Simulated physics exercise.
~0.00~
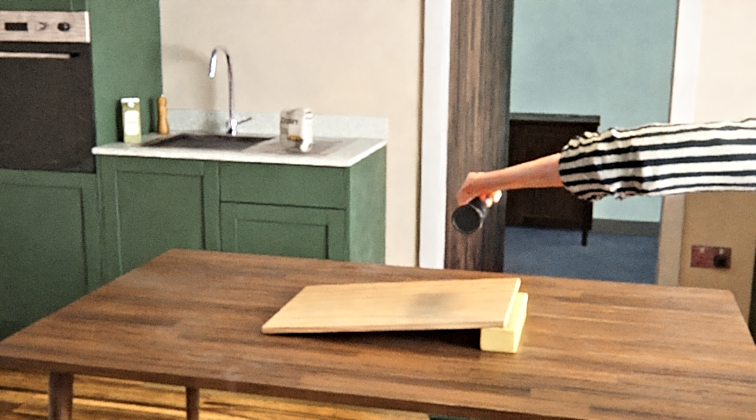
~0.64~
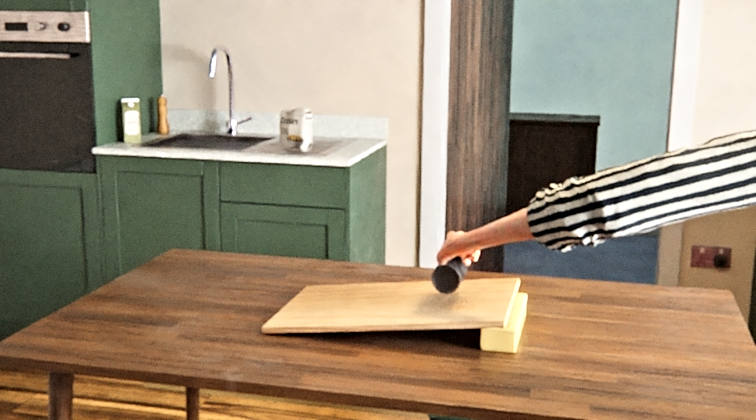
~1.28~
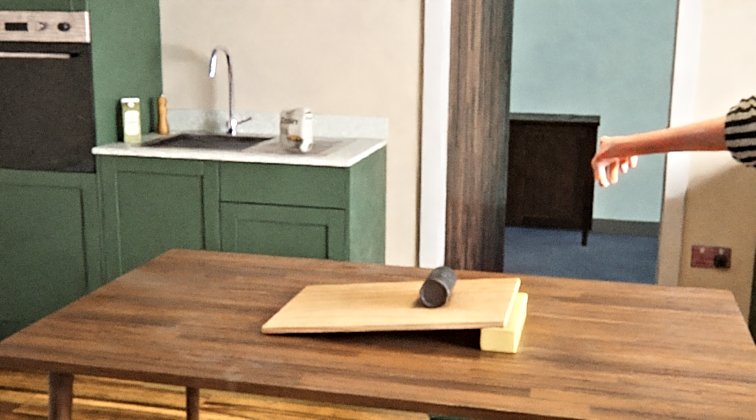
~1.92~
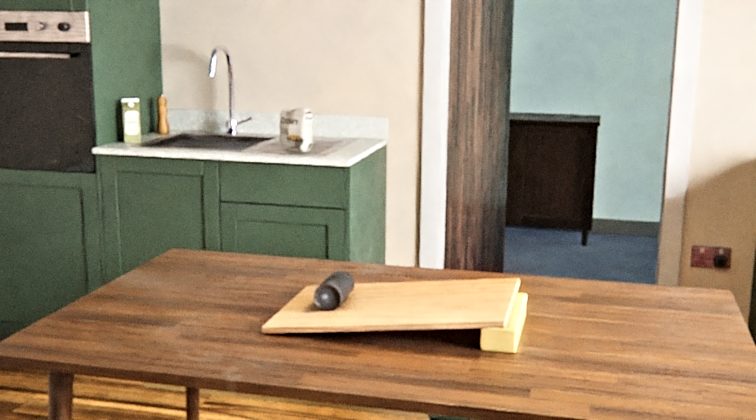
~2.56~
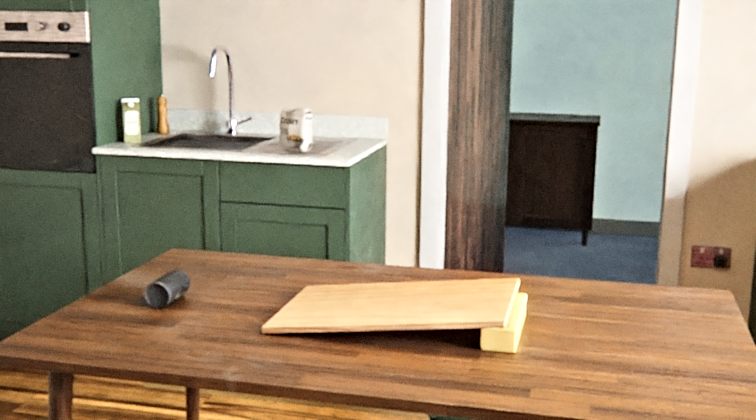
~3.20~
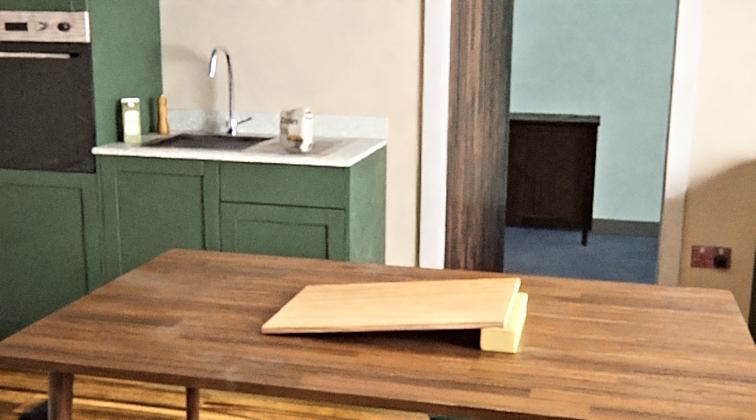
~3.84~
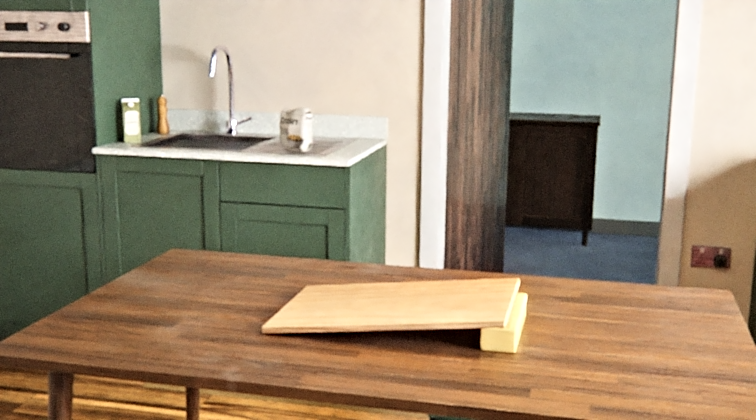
A dark jar rolled down a propped-up wooden board after a hand in a striped sleeve laid it on its side near the raised end and let go, then it carried on left across the table and out of sight, leaving the board in place.
